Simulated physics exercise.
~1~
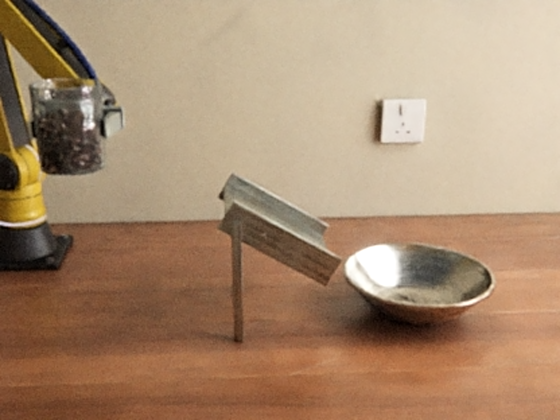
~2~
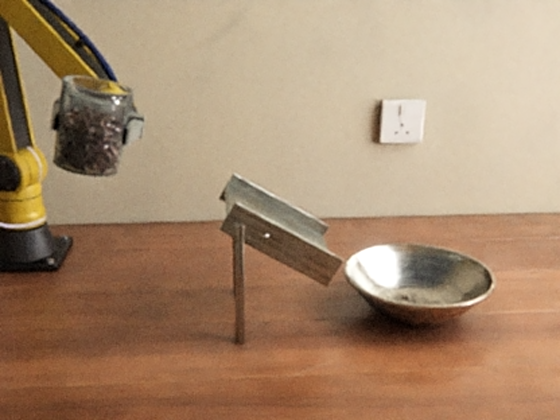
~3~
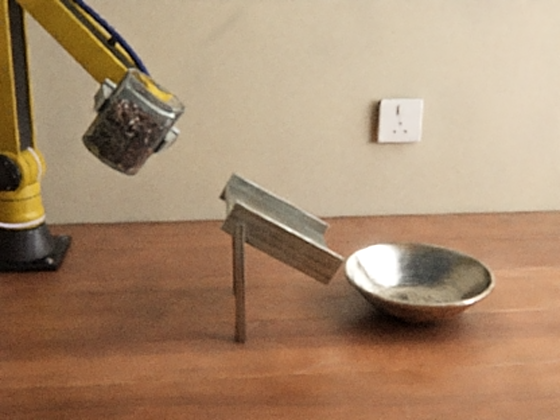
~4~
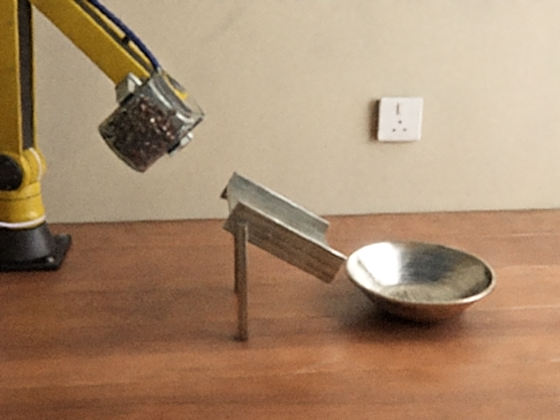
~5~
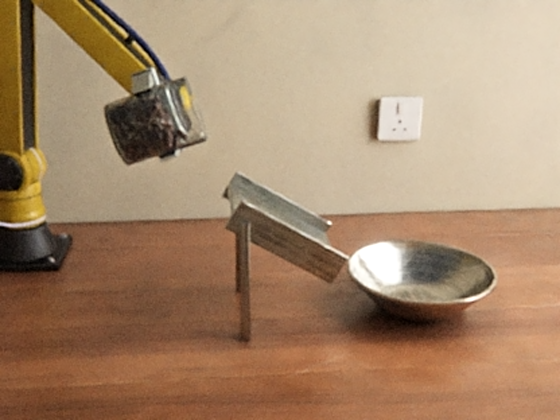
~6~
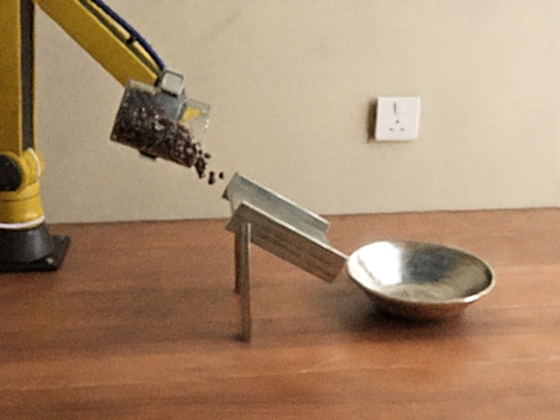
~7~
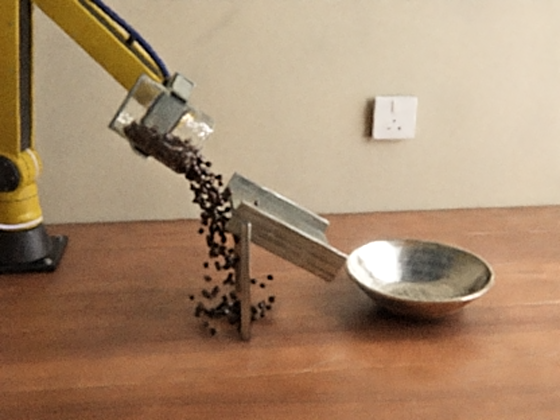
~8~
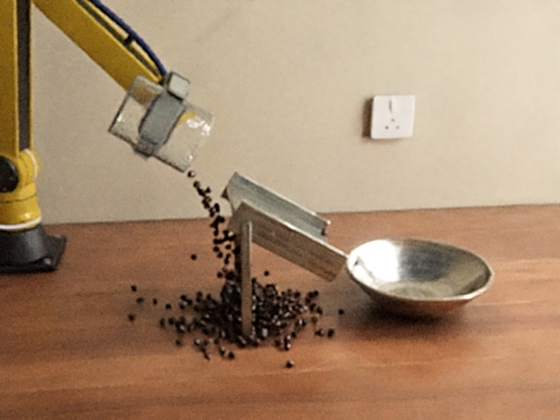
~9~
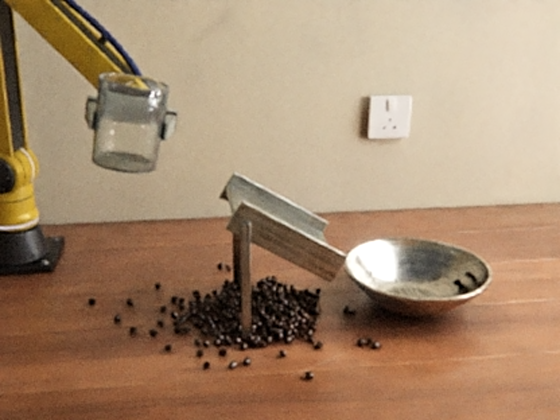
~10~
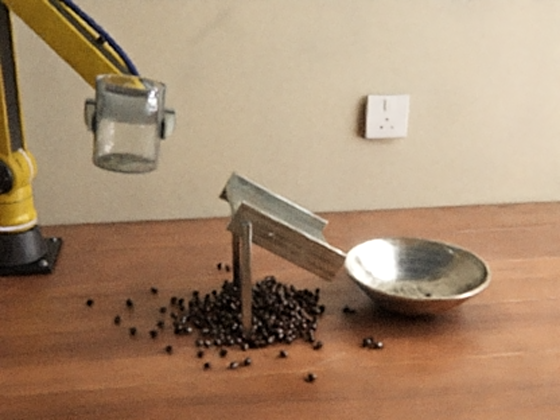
At first, a yellow robot arm holds a clear beaker of dark dried beans to the left of a sloping metal chute that leads down to a shallow metal bowl on a wooden table. The arm carries the beaker right and tips it steadily towards the chute. A few beans spill from the rim, then a thick stream pours out, falling mostly short of the chute's upper end. The beans scatter and pile up around its legs. Finally, the arm swings the emptied beaker back nearly upright, leaving a dark heap on the table and the bowl almost empty.
